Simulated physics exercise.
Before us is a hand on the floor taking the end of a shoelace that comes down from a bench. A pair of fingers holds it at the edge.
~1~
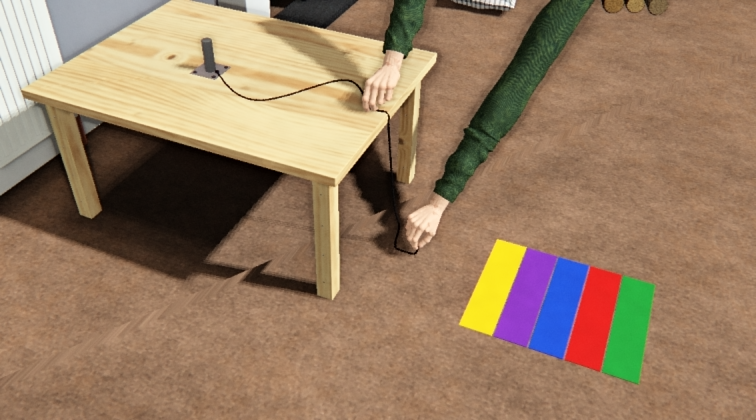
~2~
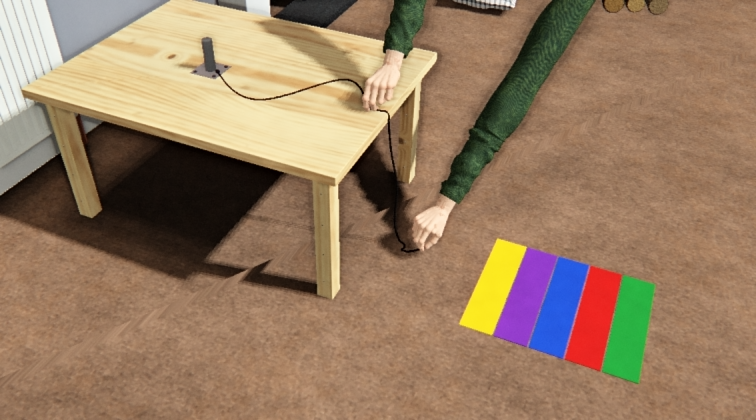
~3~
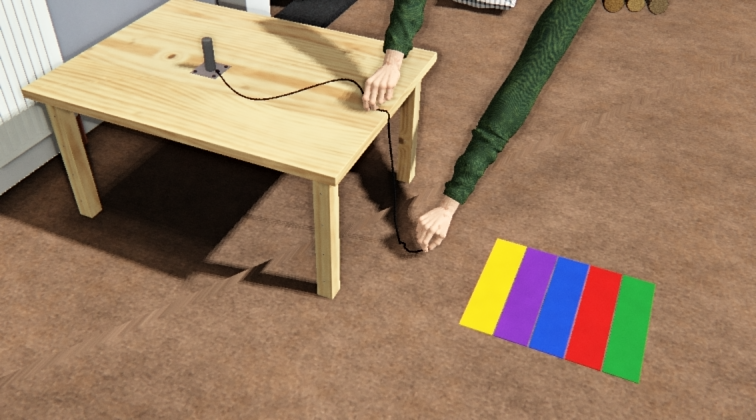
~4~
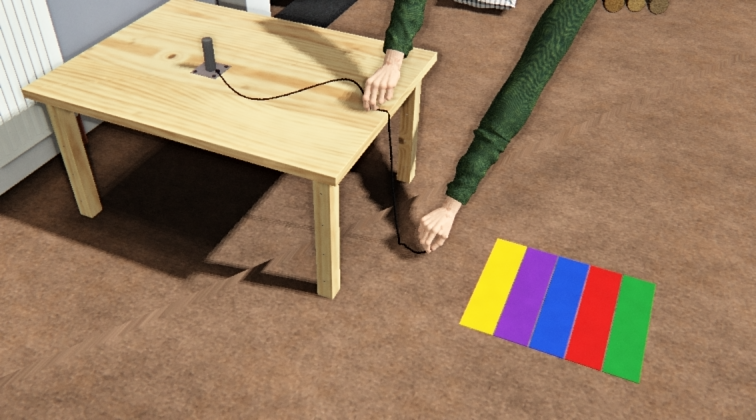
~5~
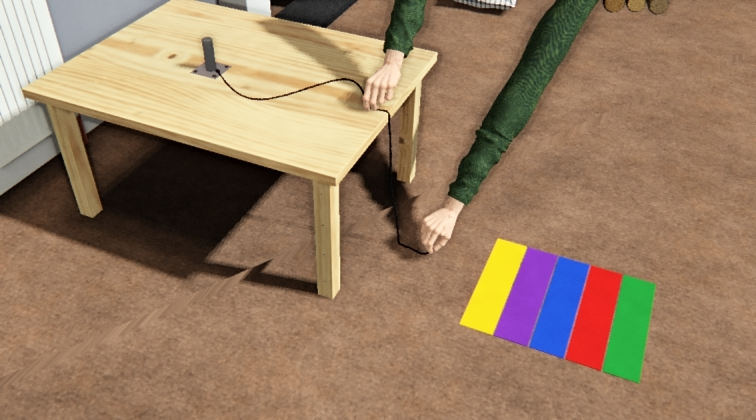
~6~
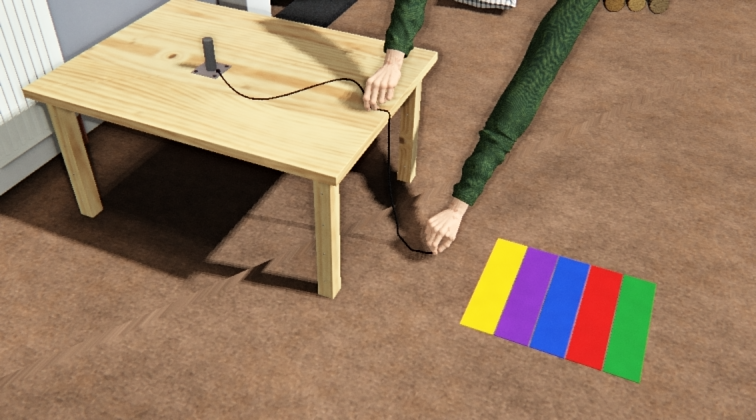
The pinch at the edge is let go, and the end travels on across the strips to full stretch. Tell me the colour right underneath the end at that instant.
Right underneath is red.
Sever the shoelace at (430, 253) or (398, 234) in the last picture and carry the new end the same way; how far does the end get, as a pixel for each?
In order, about (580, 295) and about (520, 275).
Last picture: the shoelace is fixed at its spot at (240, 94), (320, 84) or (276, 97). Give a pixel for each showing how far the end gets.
Approximately (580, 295), (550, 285) and (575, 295) respectively.
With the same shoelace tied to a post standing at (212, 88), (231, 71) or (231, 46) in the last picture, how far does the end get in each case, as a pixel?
Going by the last picture, roughly (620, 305), (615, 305) and (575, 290).
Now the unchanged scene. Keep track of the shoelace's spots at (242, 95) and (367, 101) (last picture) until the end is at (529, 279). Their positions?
In order: (270, 81) and (395, 142).
Soon after, end near (529, 279); over purple.
After that, end near (571, 291); over blue.
At the stop, end near (596, 299); over red. Over red.
